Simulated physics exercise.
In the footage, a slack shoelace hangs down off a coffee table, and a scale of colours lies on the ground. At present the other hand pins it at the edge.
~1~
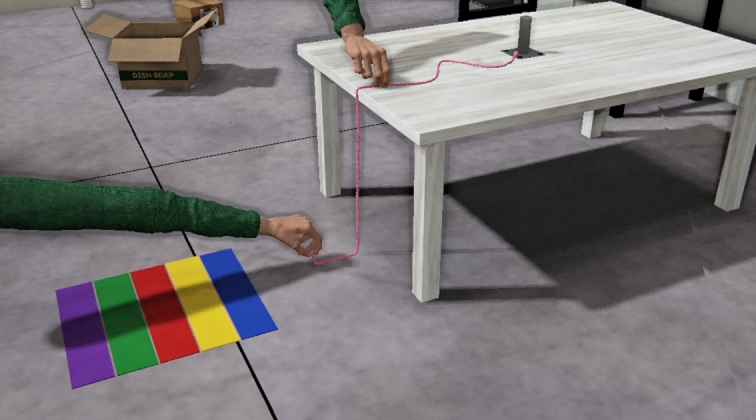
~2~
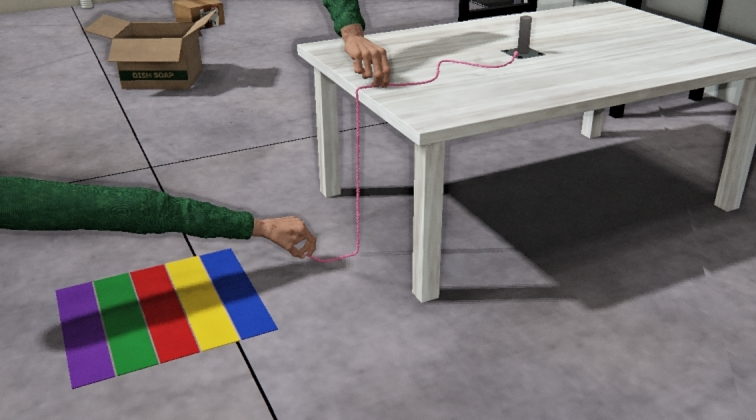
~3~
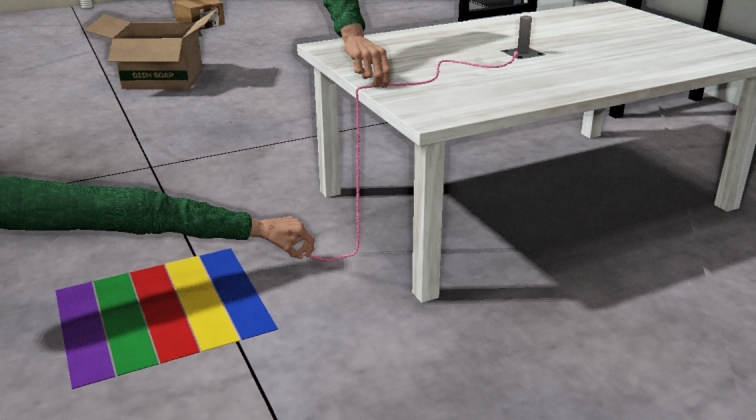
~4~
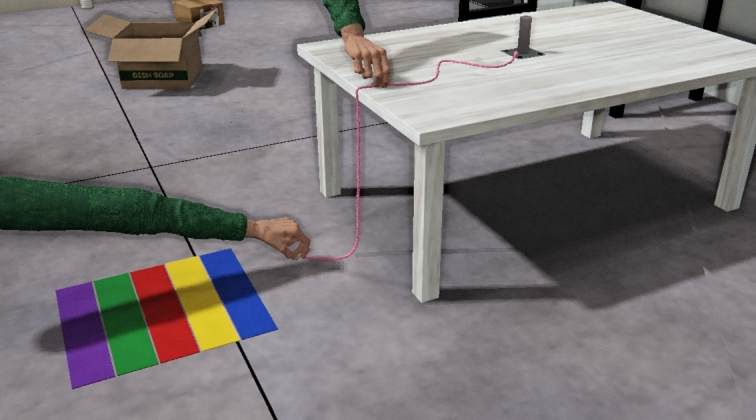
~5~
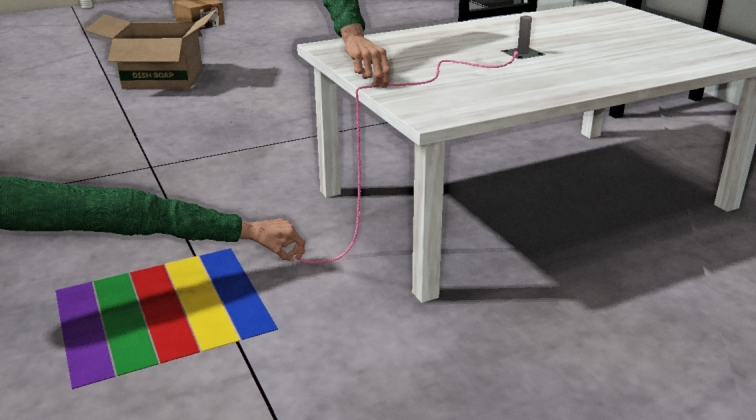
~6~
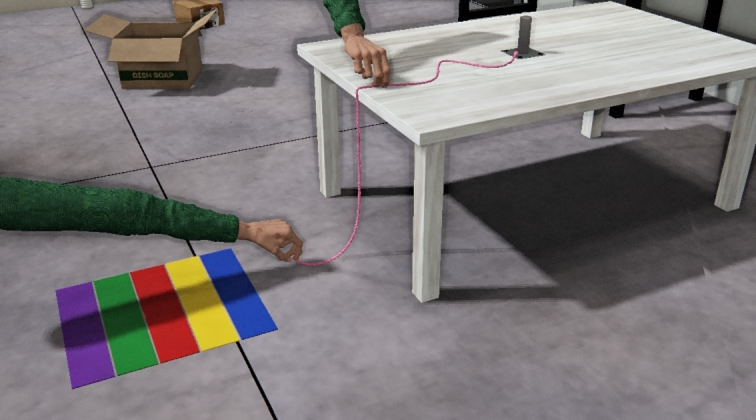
On a grey floor beside a white table, one hand held a pink shoelace at the table's edge while another hand below drew its hanging end slightly left, near a strip of coloured bands.
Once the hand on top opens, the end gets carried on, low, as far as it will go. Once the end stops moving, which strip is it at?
It is at the green strip.
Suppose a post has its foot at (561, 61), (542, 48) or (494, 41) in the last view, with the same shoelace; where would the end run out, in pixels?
Respectively (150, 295), (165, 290) and (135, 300).
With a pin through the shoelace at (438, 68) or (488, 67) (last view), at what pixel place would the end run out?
Try one gives (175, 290); try two gives (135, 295).
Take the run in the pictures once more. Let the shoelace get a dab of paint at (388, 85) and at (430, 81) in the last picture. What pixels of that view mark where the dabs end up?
Result - first point (336, 109), second point (372, 84).
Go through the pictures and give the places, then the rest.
The first picture shows end (312, 253); blue (251, 317); yellow (213, 328); red (174, 339); green (133, 351); purple (90, 363).
The second picture shows end (306, 254); shoelace through (508, 64) (445, 61) (422, 83) (358, 106) (358, 175) (358, 243).
The third picture shows end (304, 255).
The fourth picture shows end (300, 256); shoelace through (508, 64) (445, 61) (422, 83) (358, 106) (359, 175) (357, 242).
The fifth picture shows end (295, 257).
The sixth picture shows end (292, 258); shoelace through (508, 64) (445, 61) (422, 83) (358, 106) (359, 175) (350, 243).
Soon after, end near (202, 281); over yellow.
Then, end near (152, 294); over red.
At full stretch, end near (121, 301); over green. The green one.
